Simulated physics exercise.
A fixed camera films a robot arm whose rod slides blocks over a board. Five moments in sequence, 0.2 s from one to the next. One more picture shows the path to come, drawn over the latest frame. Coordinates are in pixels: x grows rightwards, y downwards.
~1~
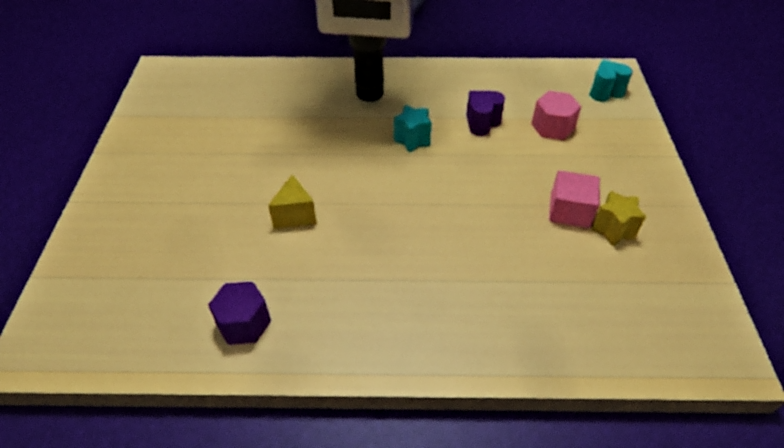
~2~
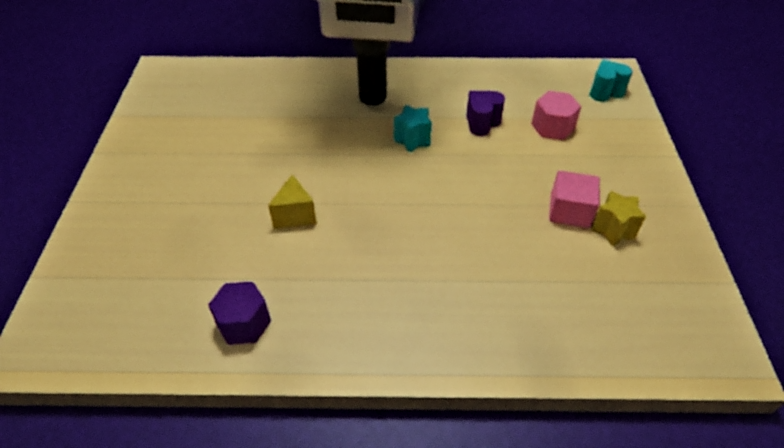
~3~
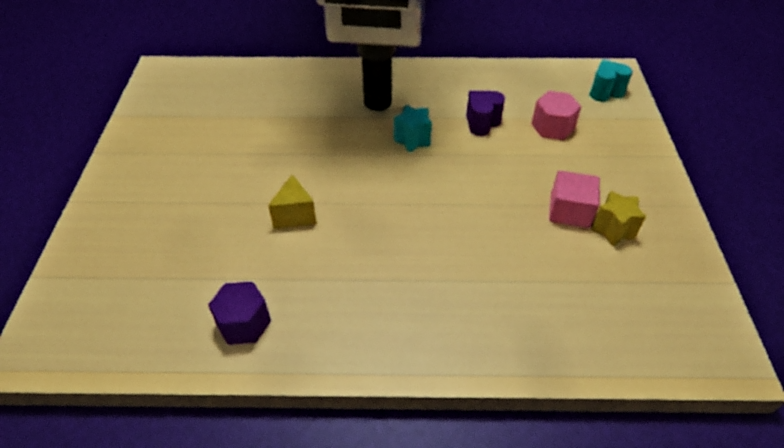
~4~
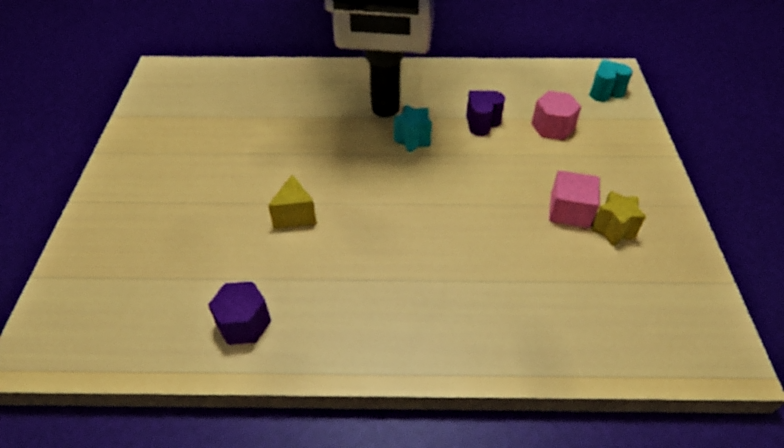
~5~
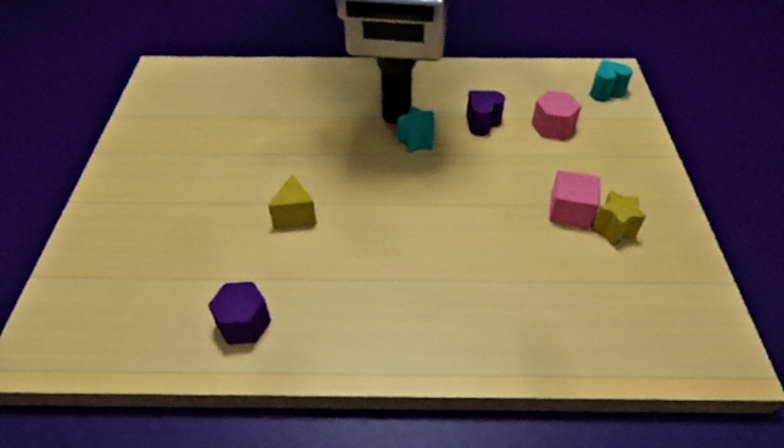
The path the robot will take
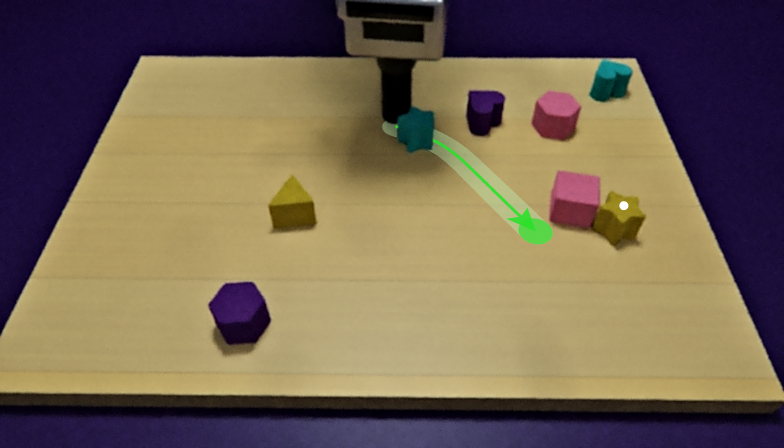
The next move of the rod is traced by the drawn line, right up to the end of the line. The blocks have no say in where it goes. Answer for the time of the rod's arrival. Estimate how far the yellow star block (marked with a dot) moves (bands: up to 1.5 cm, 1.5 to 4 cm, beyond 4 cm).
I reckon it covers less than 1.5 cm.
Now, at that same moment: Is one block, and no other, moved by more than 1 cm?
Yes
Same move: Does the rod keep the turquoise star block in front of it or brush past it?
Before the rod.
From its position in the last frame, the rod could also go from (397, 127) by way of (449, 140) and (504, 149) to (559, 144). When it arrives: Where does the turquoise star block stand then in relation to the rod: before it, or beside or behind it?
Most likely the turquoise star block slides off.
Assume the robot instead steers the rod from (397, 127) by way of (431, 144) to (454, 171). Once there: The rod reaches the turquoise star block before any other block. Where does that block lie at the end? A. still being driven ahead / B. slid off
A.
Drawn move, from (397, 127) by way of (449, 150) and (490, 187) to (536, 231); the dot is on the yellow star block.
The first path, step by step. One third of the way, rod (451, 140); turquoise star block (468, 145), turned 20° clockwise.
Two thirds of the way, rod (493, 177); turquoise star block (512, 185), turned 25° clockwise.
At the end, rod (538, 221); turquoise star block (561, 232), turned 25° clockwise; yellow star block still.
